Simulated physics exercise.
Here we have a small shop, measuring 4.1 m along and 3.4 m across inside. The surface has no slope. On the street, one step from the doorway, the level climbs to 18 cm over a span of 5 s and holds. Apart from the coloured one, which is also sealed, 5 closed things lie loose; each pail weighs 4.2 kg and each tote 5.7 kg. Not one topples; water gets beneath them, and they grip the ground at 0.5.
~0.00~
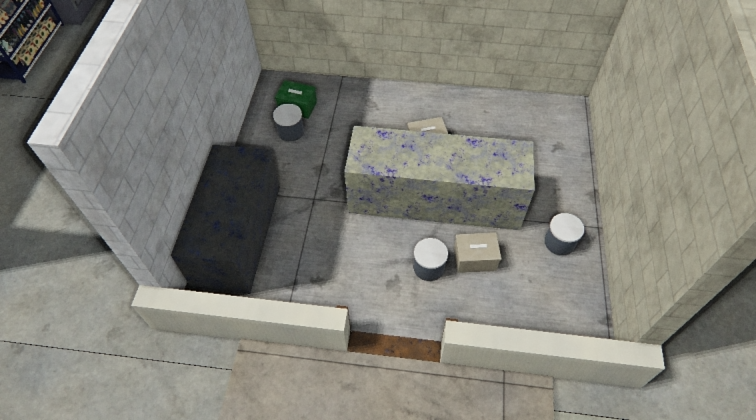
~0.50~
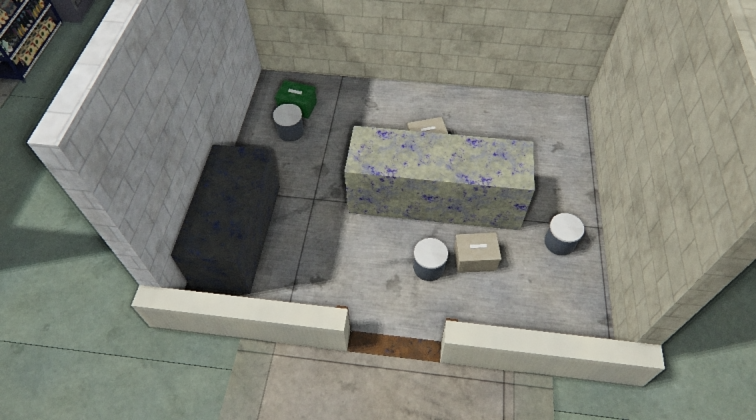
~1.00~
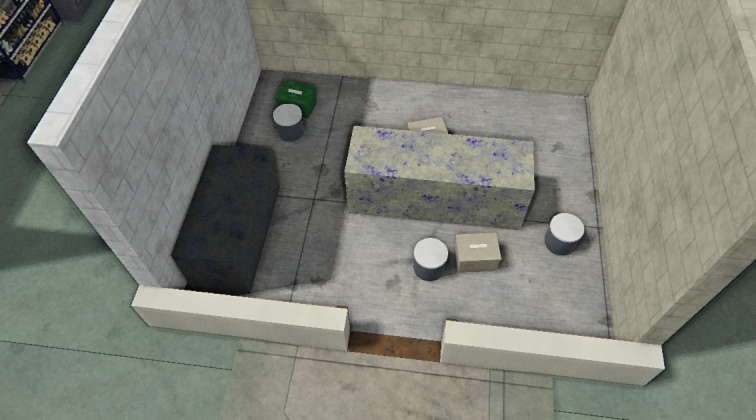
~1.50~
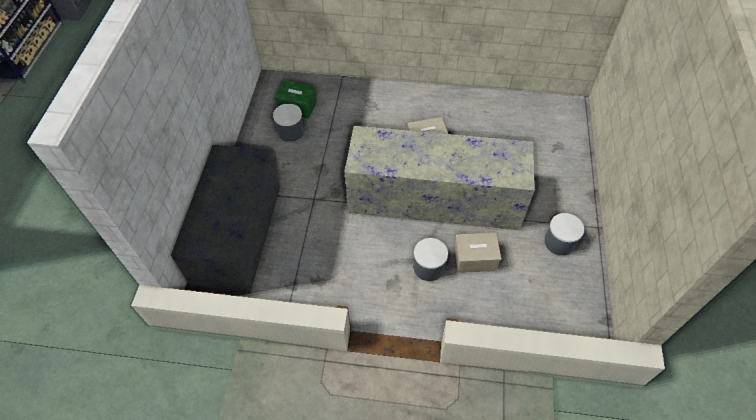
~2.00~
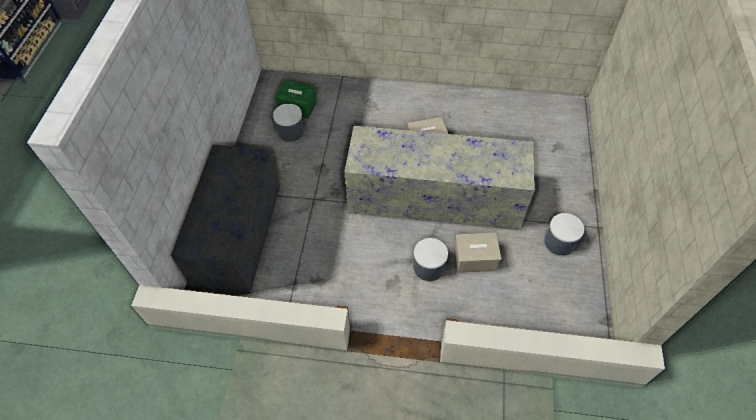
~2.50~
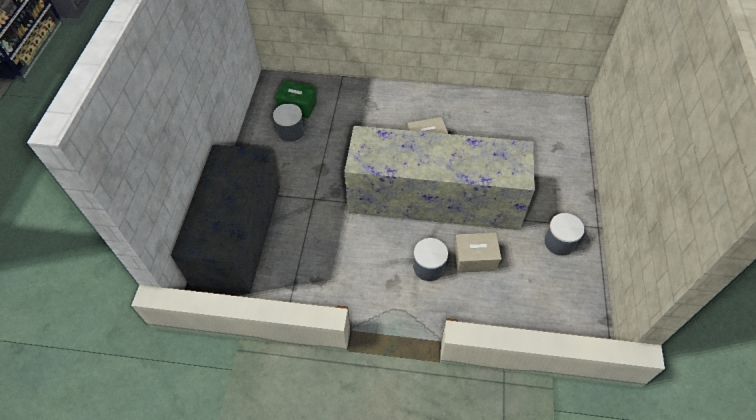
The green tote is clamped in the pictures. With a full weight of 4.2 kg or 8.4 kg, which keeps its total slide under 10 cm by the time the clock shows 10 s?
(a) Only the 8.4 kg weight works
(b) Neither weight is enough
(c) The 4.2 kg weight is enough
Answer: C.
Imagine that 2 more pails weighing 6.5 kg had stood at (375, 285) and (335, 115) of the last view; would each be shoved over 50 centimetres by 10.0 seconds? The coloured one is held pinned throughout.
In the order given, beyond the mark and then within the mark.
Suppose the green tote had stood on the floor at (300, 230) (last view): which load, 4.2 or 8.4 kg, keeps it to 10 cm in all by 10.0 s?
No load works.
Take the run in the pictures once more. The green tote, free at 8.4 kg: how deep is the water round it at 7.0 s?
Something like 1 centimetres.
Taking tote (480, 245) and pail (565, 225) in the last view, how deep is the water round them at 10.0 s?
Depths: Near 7 cm, then near 3 cm.
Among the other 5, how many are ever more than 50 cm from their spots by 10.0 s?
The tally stands at 3.
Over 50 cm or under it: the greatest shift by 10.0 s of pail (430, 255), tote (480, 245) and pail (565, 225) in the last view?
First exceeds it, then exceeds it, then exceeds it.
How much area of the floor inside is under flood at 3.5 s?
Some 1.0 m2 of it.
After 3.5 s the green tote would be 0 cm from its start with 4.2 kg and 0 cm from its start with 8.4 kg; 0 cm of water round it then.
After 4.5 s the green tote would be 0 cm from its start with 4.2 kg and 0 cm from its start with 8.4 kg; 0 cm of water round it then.
After 7.0 s the green tote would be 0 cm from its start with 4.2 kg and 0 cm from its start with 8.4 kg; 1 cm of water round it then.
After 10.0 s the green tote would be 1 cm from its start with 4.2 kg and 0 cm from its start with 8.4 kg; 4 cm of water round it then.
